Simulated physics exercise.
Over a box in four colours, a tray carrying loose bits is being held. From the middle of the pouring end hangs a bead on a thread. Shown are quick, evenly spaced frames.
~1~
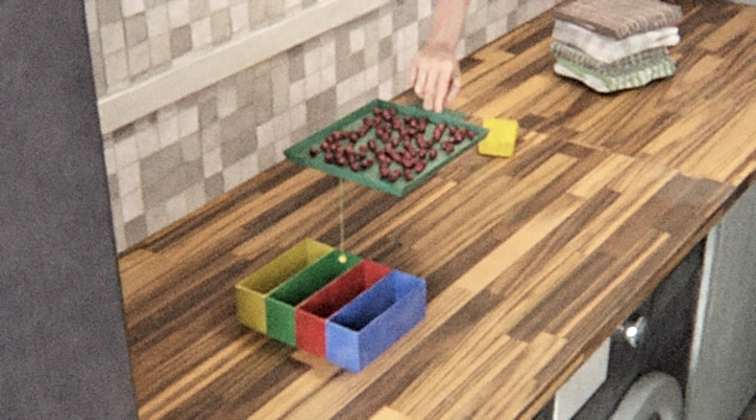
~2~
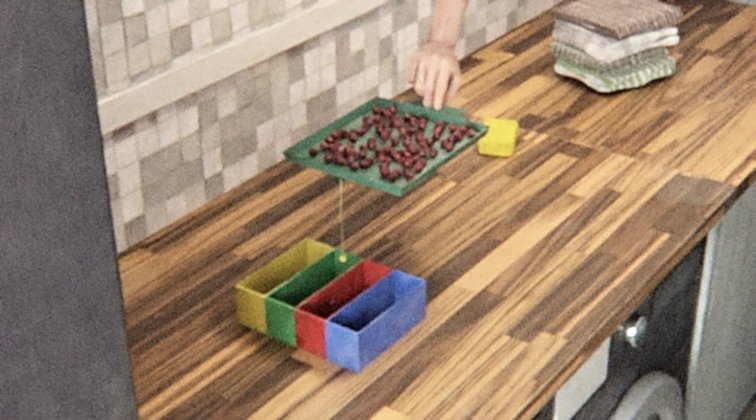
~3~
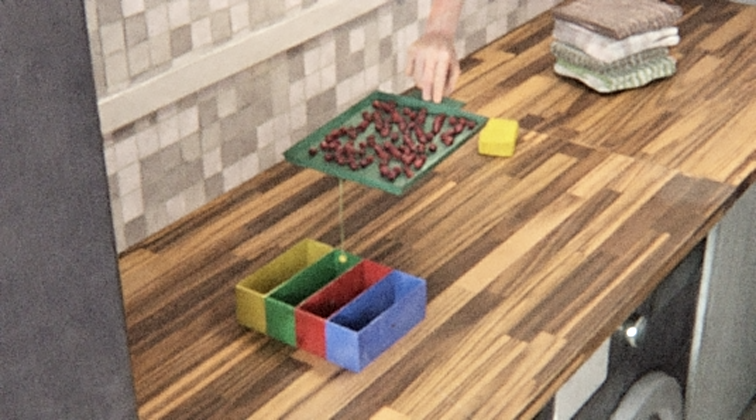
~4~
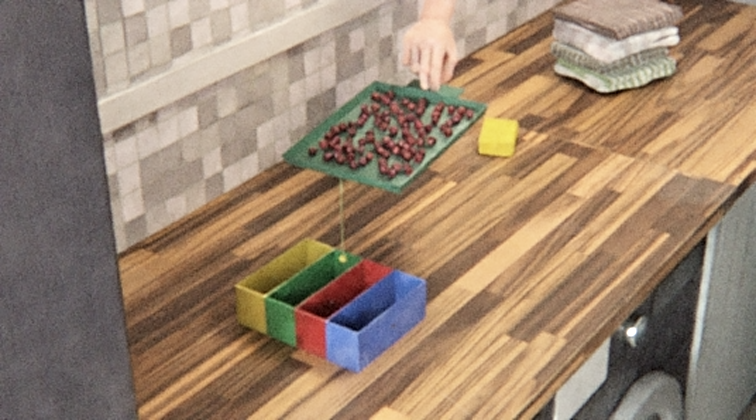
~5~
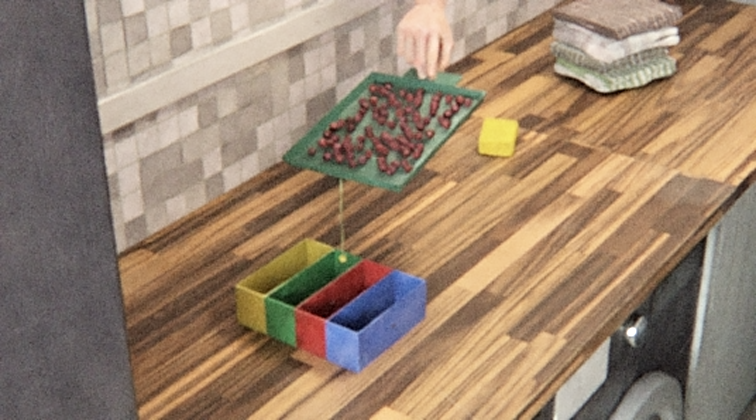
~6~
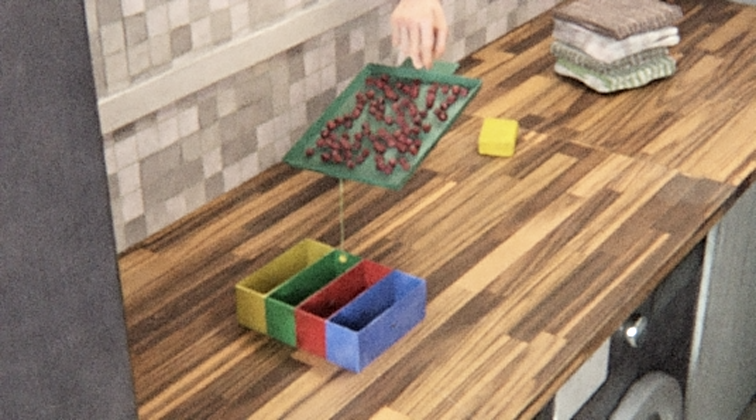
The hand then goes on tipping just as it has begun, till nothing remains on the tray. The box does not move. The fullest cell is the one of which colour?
The fullest cell is the yellow one.
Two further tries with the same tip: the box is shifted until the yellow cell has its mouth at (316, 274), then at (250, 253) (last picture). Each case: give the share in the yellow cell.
The first try gives 20 per cent, the second 10 per cent.
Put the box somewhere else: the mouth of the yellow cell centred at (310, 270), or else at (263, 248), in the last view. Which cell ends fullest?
In order of the tries: That yellow cell and the green cell.
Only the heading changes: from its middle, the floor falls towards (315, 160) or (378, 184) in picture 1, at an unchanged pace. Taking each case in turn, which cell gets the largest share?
Try 1 - the yellow one; try 2 - the blue one.
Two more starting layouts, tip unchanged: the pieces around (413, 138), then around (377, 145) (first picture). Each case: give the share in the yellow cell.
You'd get near 30 percent first and near 30 percent after that.
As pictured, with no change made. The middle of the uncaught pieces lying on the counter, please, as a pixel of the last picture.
Roughly pixel (217, 275).
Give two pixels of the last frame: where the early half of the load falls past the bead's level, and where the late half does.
Starting near (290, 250), moving on to near (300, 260).
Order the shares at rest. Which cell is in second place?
Green.
Shortly afterwards, tray tipped steeply; all but a few on the tray; only a few falling or outside the box.
Next, tray tipped right over; the bulk on the tray; a little in the yellow cell; only a few in the green cell; only a few in the red cell; a little falling or outside the box.
Some moments later, tray tipped past a quarter turn; near half in the yellow cell; near a quarter in the green cell; a little in the red cell; only a few in the blue cell; near a quarter falling or outside the box.
In the end, tray tipped past a quarter turn; near half in the yellow cell; near a quarter in the green cell; a little in the red cell; only a few in the blue cell; near a quarter outside the box.
